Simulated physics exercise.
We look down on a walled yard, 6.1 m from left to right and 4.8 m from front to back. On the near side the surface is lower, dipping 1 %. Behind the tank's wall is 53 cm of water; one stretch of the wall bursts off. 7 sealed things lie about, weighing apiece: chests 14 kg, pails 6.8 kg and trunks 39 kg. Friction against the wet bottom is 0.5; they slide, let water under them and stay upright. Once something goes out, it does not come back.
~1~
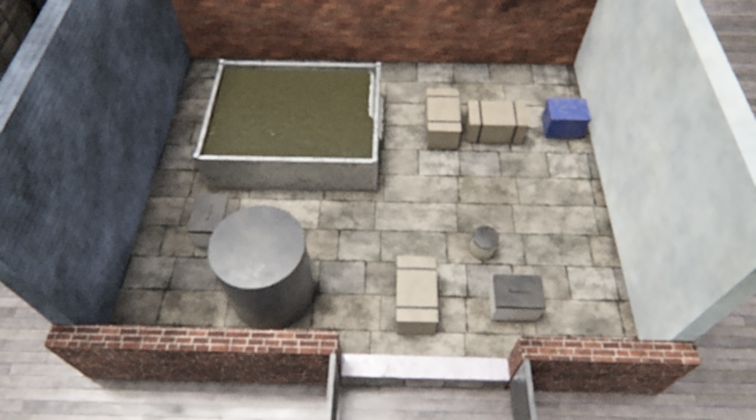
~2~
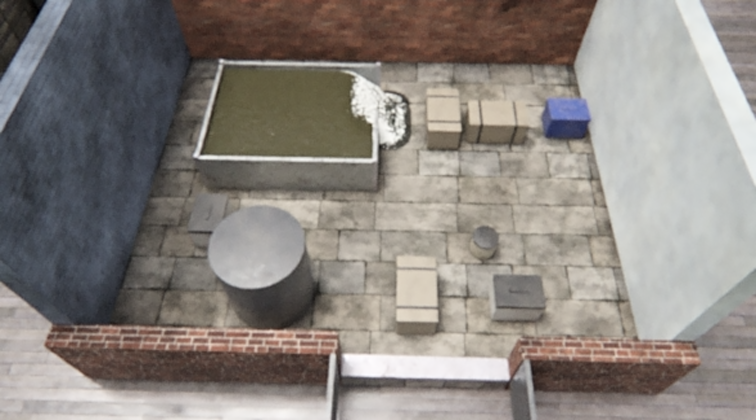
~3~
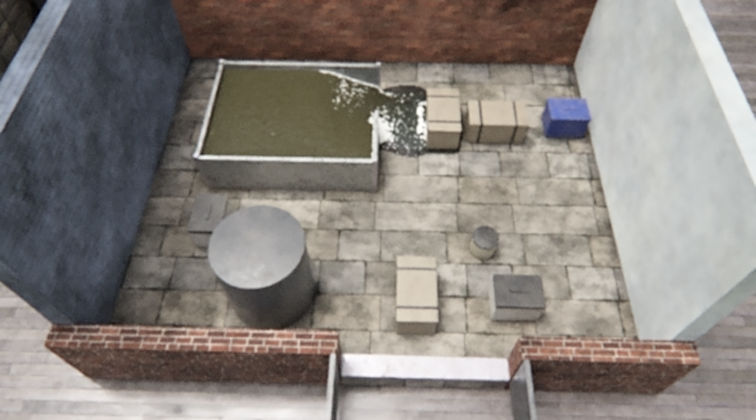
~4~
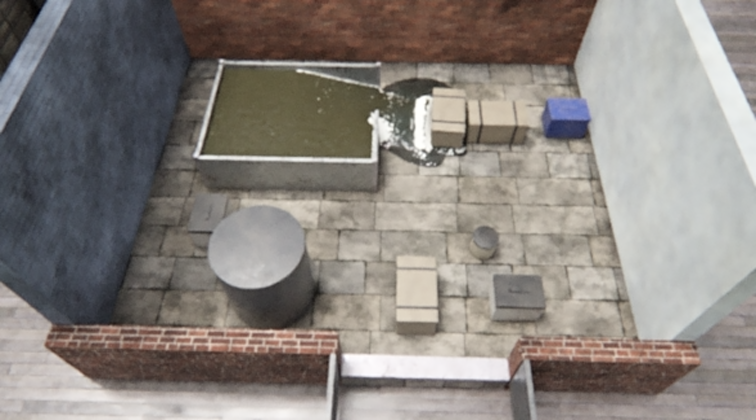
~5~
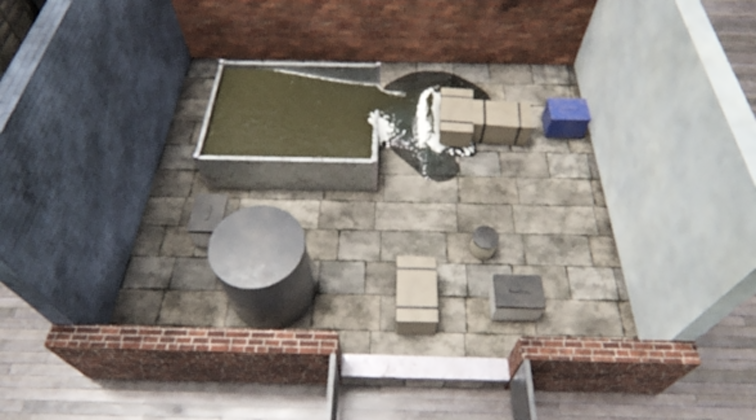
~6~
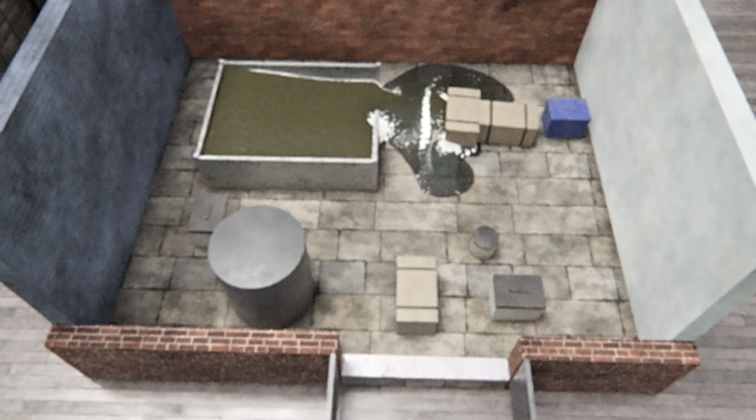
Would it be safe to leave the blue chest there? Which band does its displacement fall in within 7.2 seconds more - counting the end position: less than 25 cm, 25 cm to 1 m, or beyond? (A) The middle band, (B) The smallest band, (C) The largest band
The answer is C.
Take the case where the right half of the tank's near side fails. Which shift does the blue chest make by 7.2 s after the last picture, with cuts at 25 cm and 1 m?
Note: Blue chest unmoved.
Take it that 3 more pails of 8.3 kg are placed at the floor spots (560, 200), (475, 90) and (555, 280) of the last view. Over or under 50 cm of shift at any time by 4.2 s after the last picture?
Going one by one: Too far, too far, too far.
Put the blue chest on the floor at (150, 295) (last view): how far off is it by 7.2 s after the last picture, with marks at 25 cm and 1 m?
Outcome: It sits still.
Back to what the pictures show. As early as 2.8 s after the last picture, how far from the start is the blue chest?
Shift by then: About 60 cm.
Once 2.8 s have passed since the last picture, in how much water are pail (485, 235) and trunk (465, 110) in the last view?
About 4 and 13 cm.
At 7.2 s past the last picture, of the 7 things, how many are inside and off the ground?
It comes to 3.
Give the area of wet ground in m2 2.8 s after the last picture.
Somewhere around 18 m2, roughly.
Then, 0.9 s after the last picture the blue chest is near (577, 109), 0.1 m from its start, aground; 0 of 7 are out; 0 afloat.
Then, 2.8 s after the last picture the blue chest is near (588, 143), 0.7 m from its start, afloat; 0 of 7 are out; 2 afloat.
Then, 4.8 s after the last picture the blue chest is near (605, 316), 3.1 m from its start, afloat; 0 of 7 are out; 3 afloat.
Then, 7.2 s after the last picture the blue chest is near (495, 278), 3.0 m from its start, afloat; 1 of 7 are out; 3 afloat.
